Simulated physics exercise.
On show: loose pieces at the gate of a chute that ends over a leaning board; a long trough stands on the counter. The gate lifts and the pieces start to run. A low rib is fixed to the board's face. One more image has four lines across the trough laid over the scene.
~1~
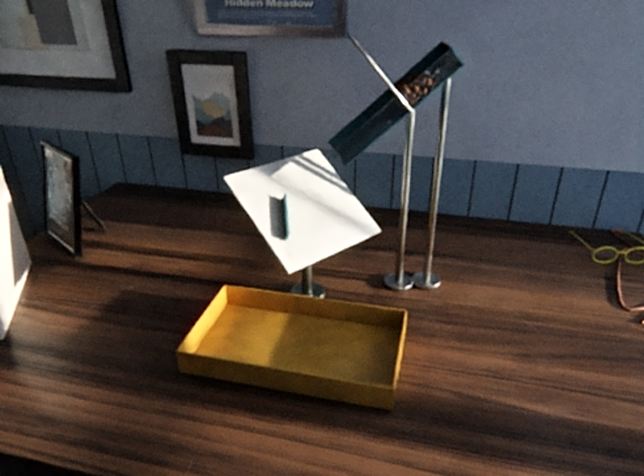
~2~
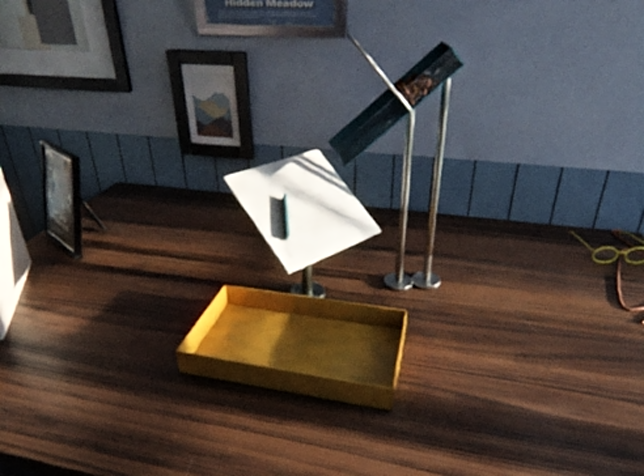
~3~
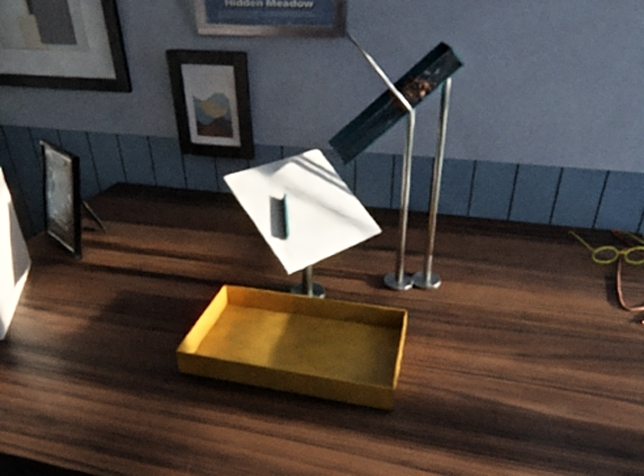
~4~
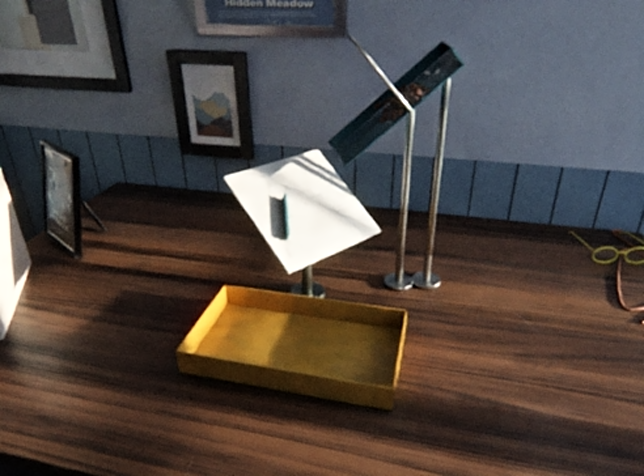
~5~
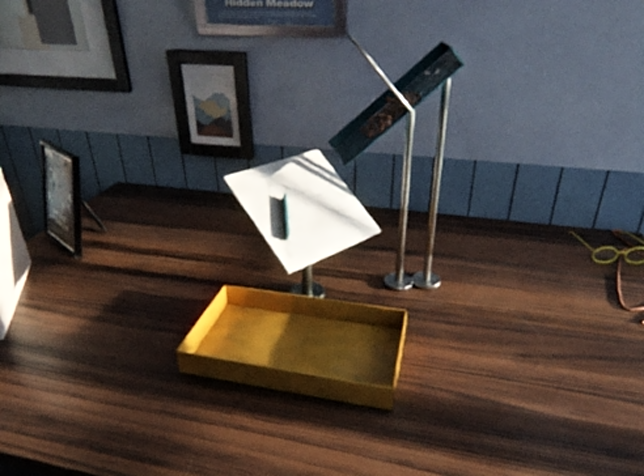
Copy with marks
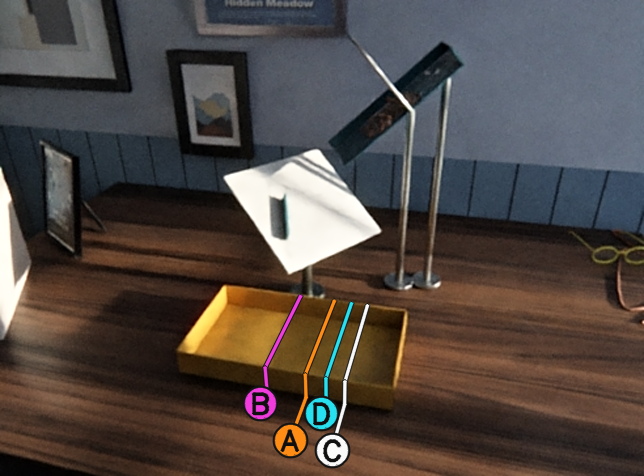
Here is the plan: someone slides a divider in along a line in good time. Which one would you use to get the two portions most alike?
The answer is line D.
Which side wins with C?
More lands on the left.
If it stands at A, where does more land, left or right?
Right.
On the marked copy, line A crosses the front rim at (305, 373); line B crosses the front rim at (265, 366); line C crosses the front rim at (345, 380); line D crosses the front rim at (326, 377).
With A, of what is caught, a small share on the left of the divider, all but a few on the right.
With B, of what is caught, only a few on the left of the divider, all but a few on the right.
With C, of what is caught, all but a few on the left of the divider, a small share on the right.
With D, of what is caught, close to half on the left of the divider, close to half on the right.
